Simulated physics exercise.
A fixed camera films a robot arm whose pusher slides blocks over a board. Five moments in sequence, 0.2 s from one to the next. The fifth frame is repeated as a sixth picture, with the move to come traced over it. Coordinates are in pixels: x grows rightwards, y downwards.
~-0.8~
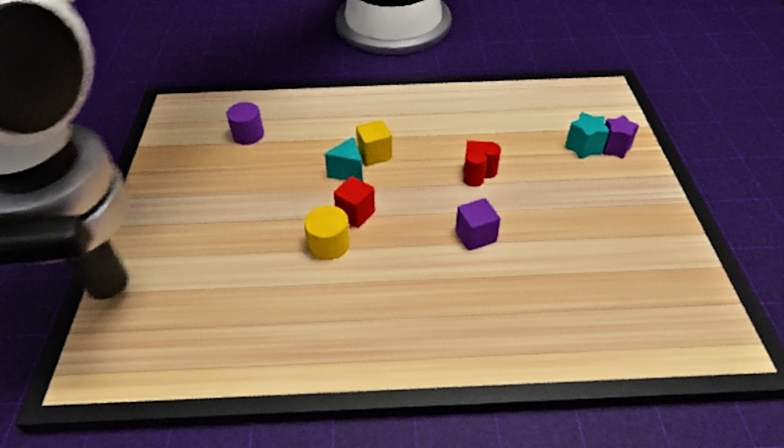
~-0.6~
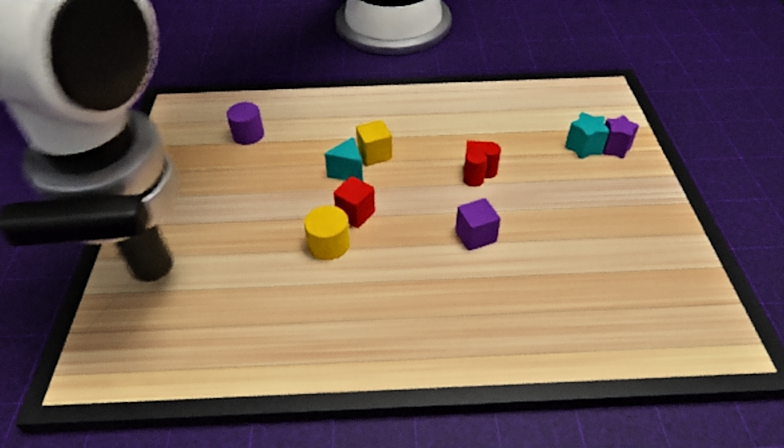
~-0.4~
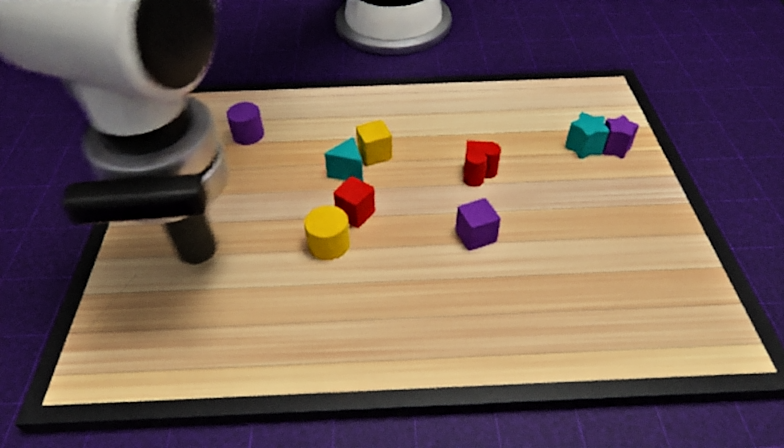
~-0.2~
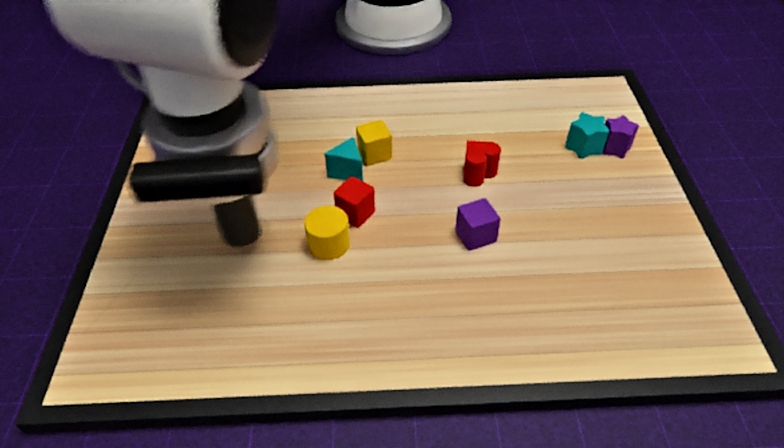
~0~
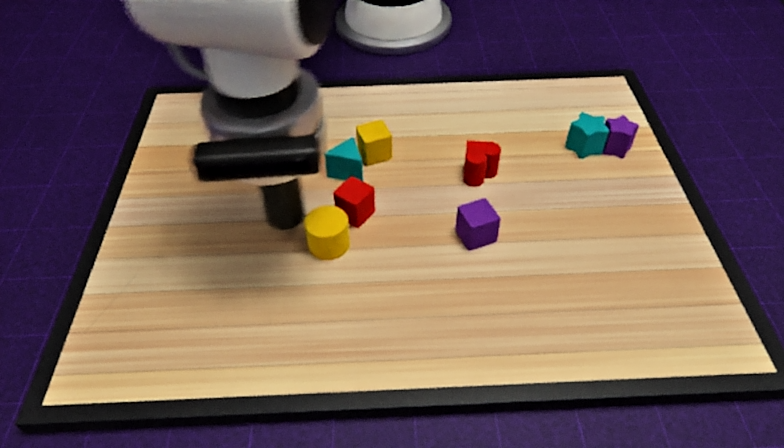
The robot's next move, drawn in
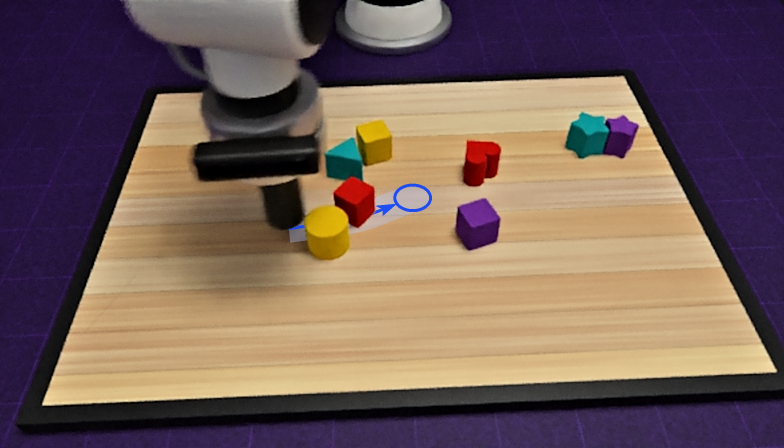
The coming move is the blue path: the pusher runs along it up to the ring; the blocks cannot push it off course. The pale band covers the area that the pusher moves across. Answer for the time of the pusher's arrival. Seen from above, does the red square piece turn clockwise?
I believe so.
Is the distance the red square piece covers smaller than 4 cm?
Answer: No.
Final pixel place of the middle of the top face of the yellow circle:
I think it will end close to (355, 226).
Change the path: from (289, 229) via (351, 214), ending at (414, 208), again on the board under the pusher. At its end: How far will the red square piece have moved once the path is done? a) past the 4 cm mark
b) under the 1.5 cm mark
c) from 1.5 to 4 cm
Letter a.
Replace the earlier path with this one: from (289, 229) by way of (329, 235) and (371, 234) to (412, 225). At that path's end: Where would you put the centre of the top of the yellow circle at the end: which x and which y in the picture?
It sits at (386, 240).
The drawn path runs from (289, 229) through (333, 222) and (375, 212) to (413, 198).
The first path, step by step. One third of the way, pusher at (333, 210); yellow circle at (349, 225); red square piece at (368, 187).
Two thirds of the way, pusher at (376, 199); yellow circle at (355, 226); red square piece at (410, 178).
At the end, pusher at (413, 185); yellow circle at (355, 226); turquoise triangular block not moved; red square piece at (447, 172), turned 40° clockwise.
